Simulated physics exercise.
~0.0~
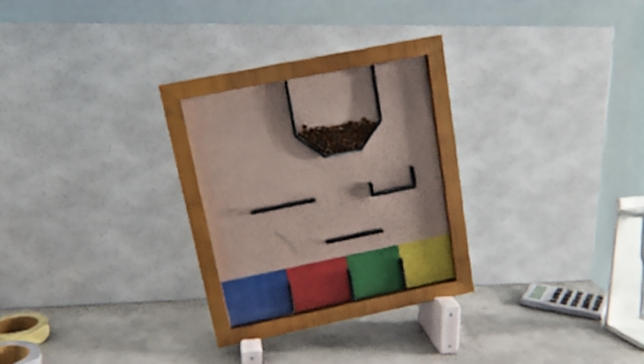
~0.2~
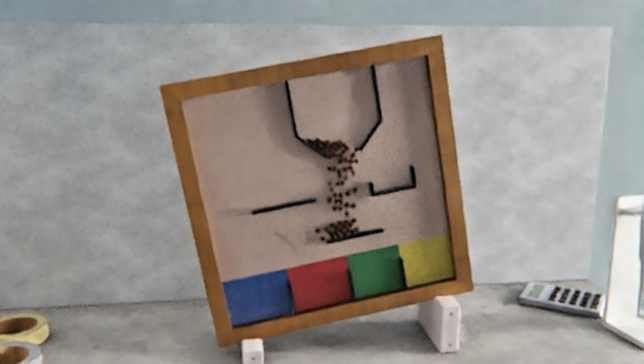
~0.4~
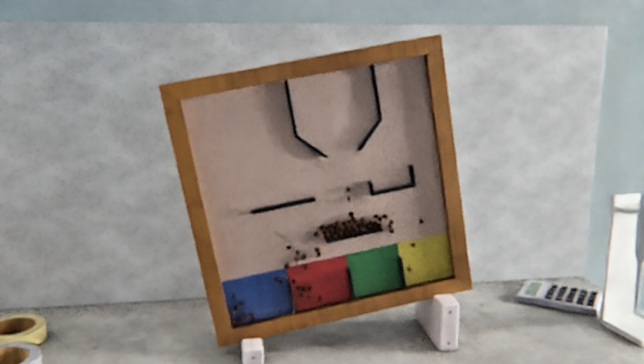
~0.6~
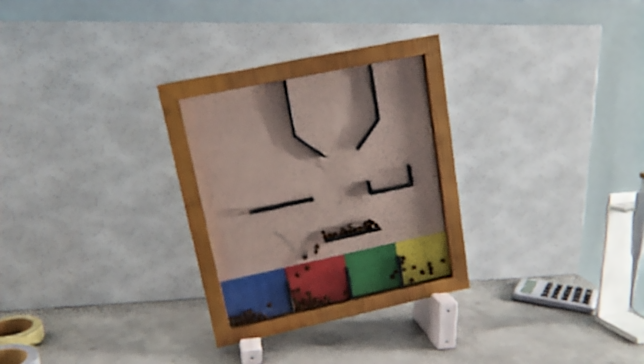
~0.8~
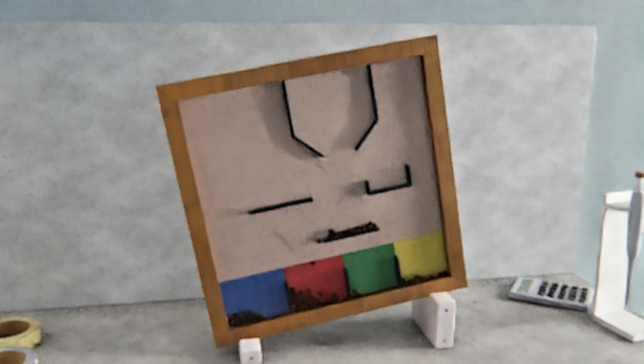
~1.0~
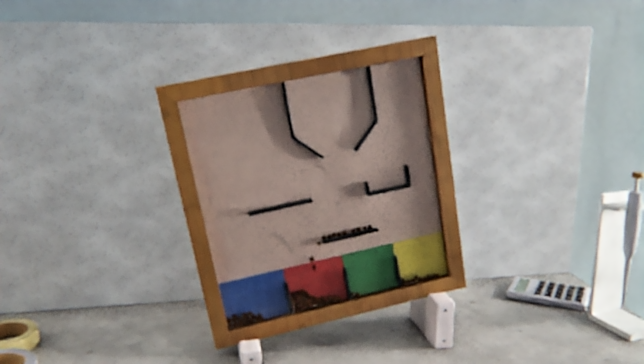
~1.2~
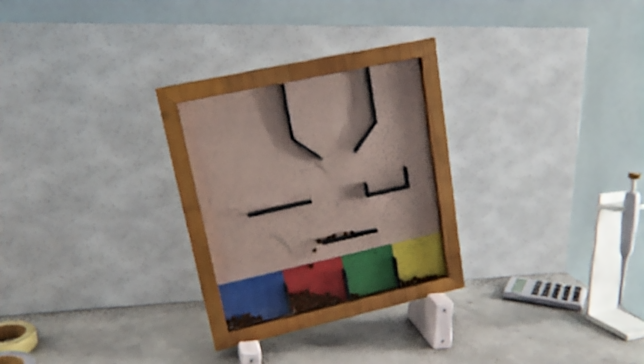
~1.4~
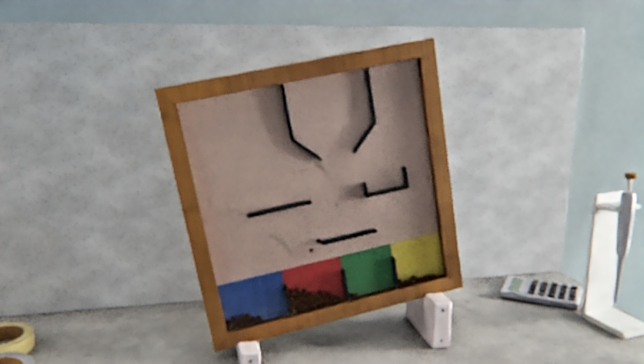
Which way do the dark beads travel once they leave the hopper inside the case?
The beads move down, falling past the ledges towards the coloured bins at the bottom of the case.
